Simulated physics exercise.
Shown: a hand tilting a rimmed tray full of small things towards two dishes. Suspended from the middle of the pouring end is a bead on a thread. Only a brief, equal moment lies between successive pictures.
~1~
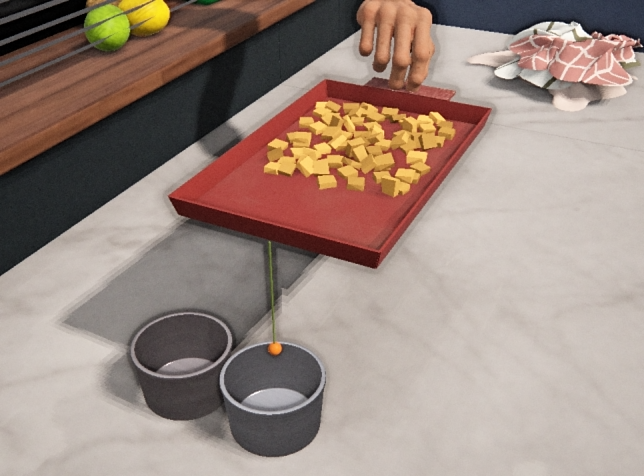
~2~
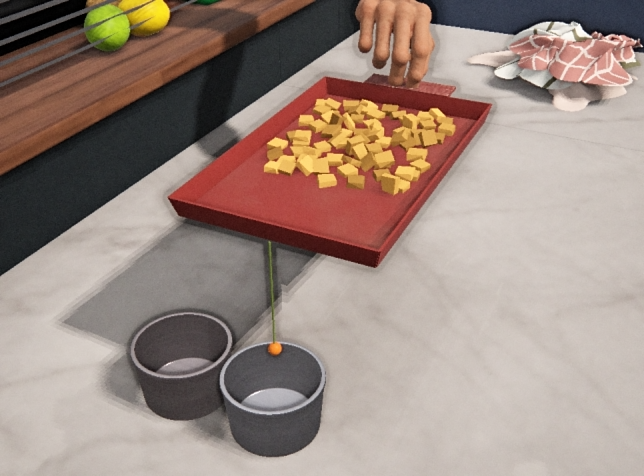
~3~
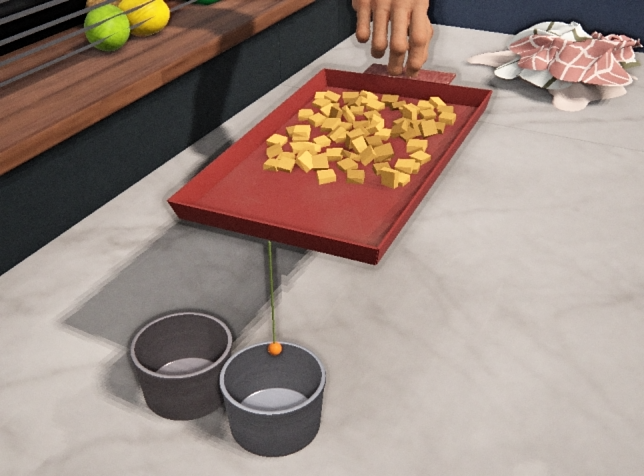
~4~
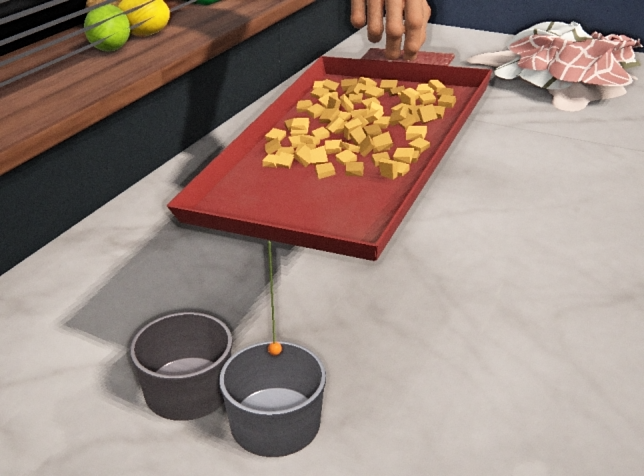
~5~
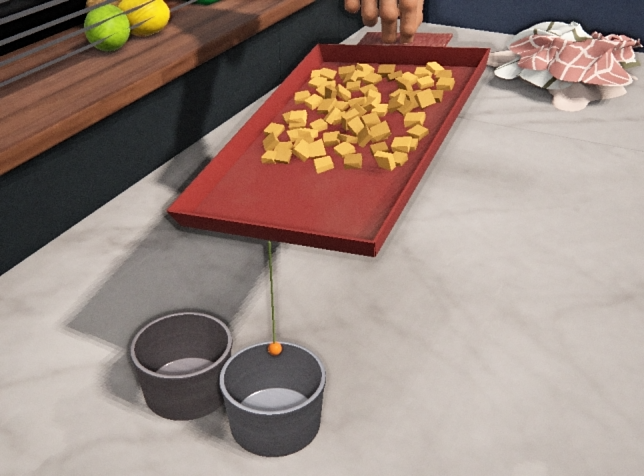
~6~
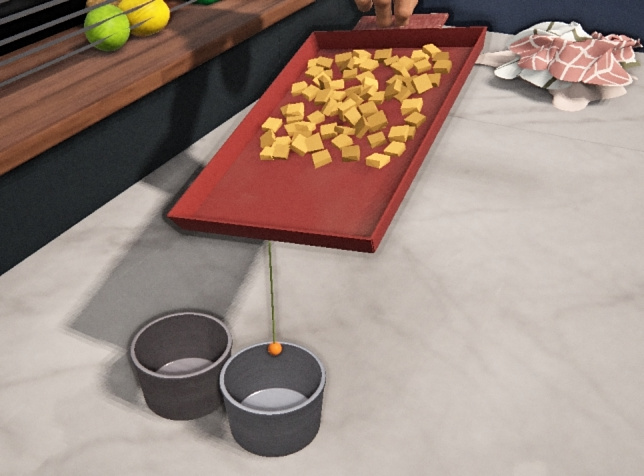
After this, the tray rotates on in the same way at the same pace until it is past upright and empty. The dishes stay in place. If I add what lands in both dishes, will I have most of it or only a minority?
The catch is a majority of the load.
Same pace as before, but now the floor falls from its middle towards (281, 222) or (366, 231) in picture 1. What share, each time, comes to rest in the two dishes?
In turn, 40 percent and then 10 percent.
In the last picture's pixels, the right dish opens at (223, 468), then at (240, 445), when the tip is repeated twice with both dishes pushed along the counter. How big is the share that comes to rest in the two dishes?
Trial 1: 0 percent; trial 2: 0 percent.
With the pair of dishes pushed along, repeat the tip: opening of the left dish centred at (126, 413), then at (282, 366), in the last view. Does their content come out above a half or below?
For the two places in order: A minority share, a minority share.
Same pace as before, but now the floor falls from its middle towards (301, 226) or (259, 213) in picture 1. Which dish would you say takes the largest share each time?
Record: Try 1, the dish at the right; try 2, the dish at the left.
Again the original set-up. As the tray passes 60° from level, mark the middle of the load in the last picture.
Centre estimate: (222, 184).
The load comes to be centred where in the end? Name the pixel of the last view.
Roughly at (195, 376).
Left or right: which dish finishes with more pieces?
Fuller side: Left of the pair.
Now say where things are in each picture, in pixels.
In the first frame, corners of the pouring end at (177, 194) and (376, 247), level; middle of the load at (360, 142), cereal squares; left dish at (156, 392); right dish at (248, 428); bead on its thread at (275, 348).
In the second frame, corners of the pouring end at (176, 195) and (376, 246), level; middle of the load at (360, 140).
In the third frame, corners of the pouring end at (176, 198) and (375, 244), tipped barely, lowest at the left corner; middle of the load at (359, 133).
In the fourth frame, corners of the pouring end at (175, 203) and (373, 240), tipped a little, lowest at the left corner; middle of the load at (358, 123).
In the fifth frame, corners of the pouring end at (175, 208) and (371, 237), tipped a little, lowest at the left corner; middle of the load at (356, 112).
In the sixth frame, corners of the pouring end at (175, 212) and (368, 234), tipped clearly, lowest at the left corner; middle of the load at (353, 102); left dish at (156, 392); right dish at (248, 428).
Soon, tray tipped steeply; nearly all on the tray; a stray few in the air.
A while on, tray tipped right over; about half on the tray; a stray few in the right dish; about a third in the left dish; a small part outside both; a small part in the air.
Towards the end, tray tipped past a quarter turn; a small part in the right dish; most in the left dish; about a quarter outside both; a stray few in the air.
Finally, tray tipped past a quarter turn; a small part in the right dish; most in the left dish; about a quarter outside both; a stray few in the air.
